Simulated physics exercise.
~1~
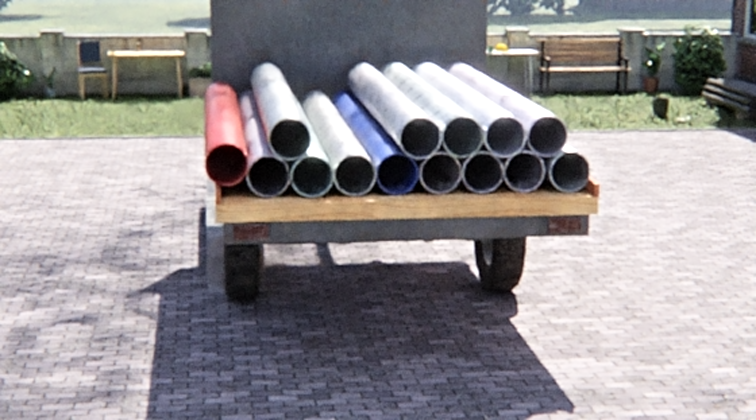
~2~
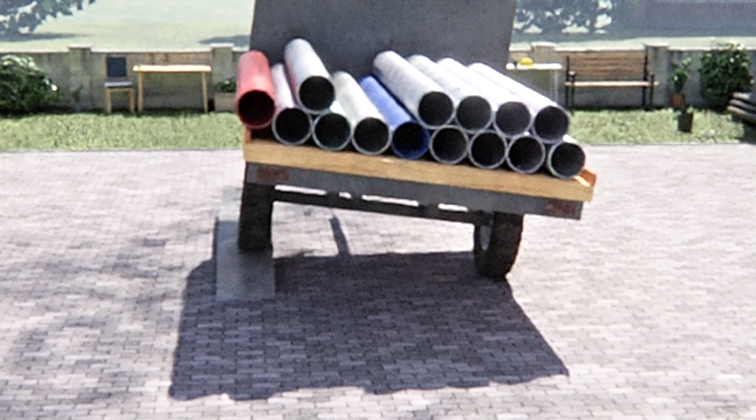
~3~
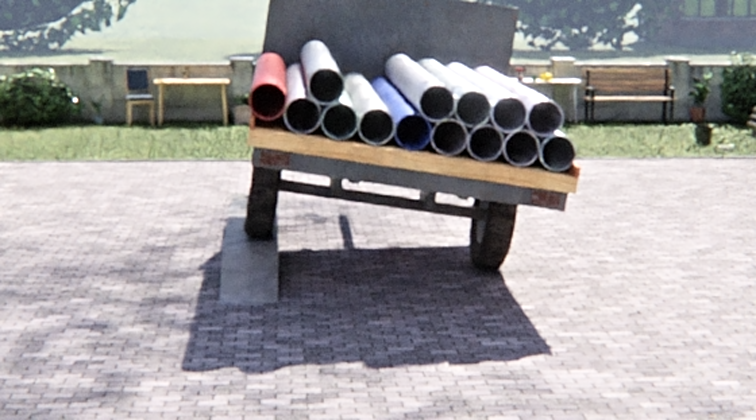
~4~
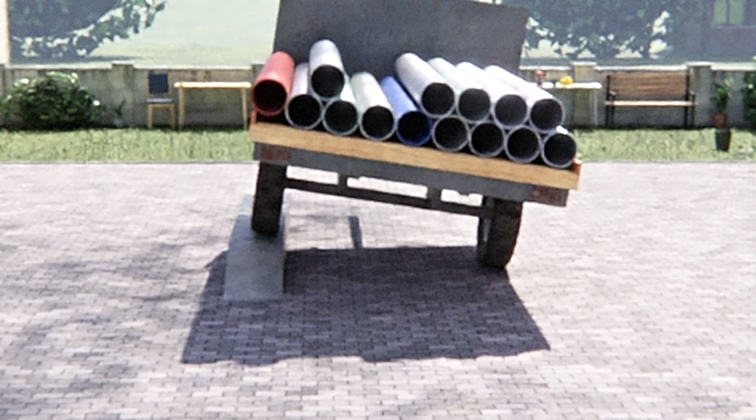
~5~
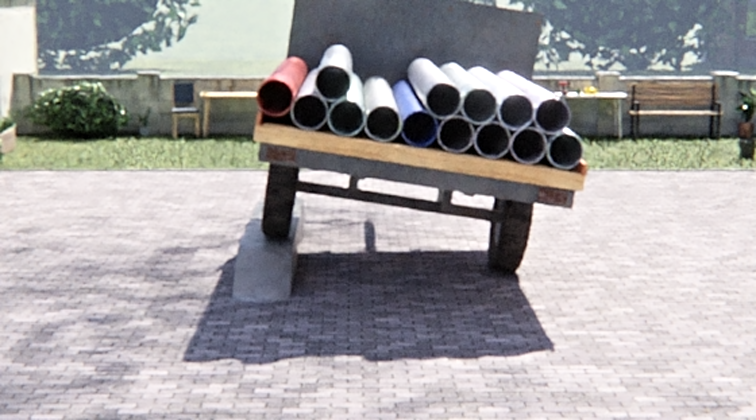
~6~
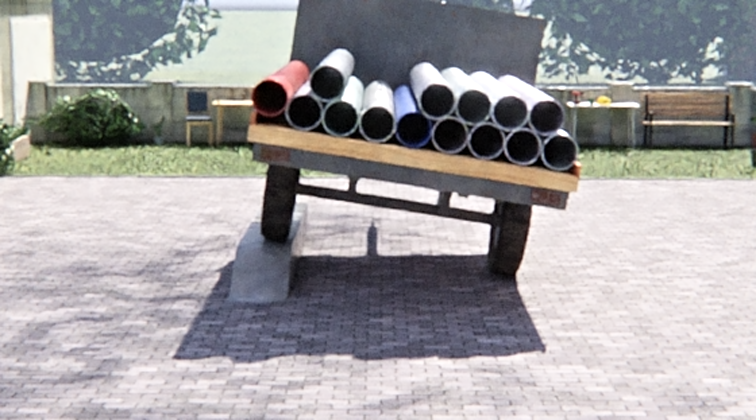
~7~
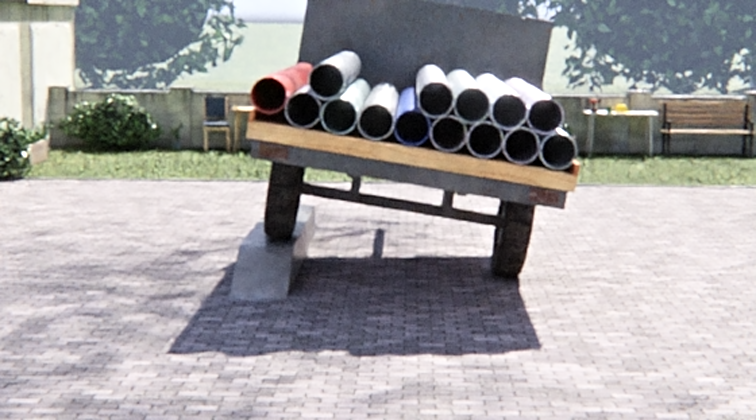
A trailer of loose pipes tilts as one wheel climbs a slab, but none fall.
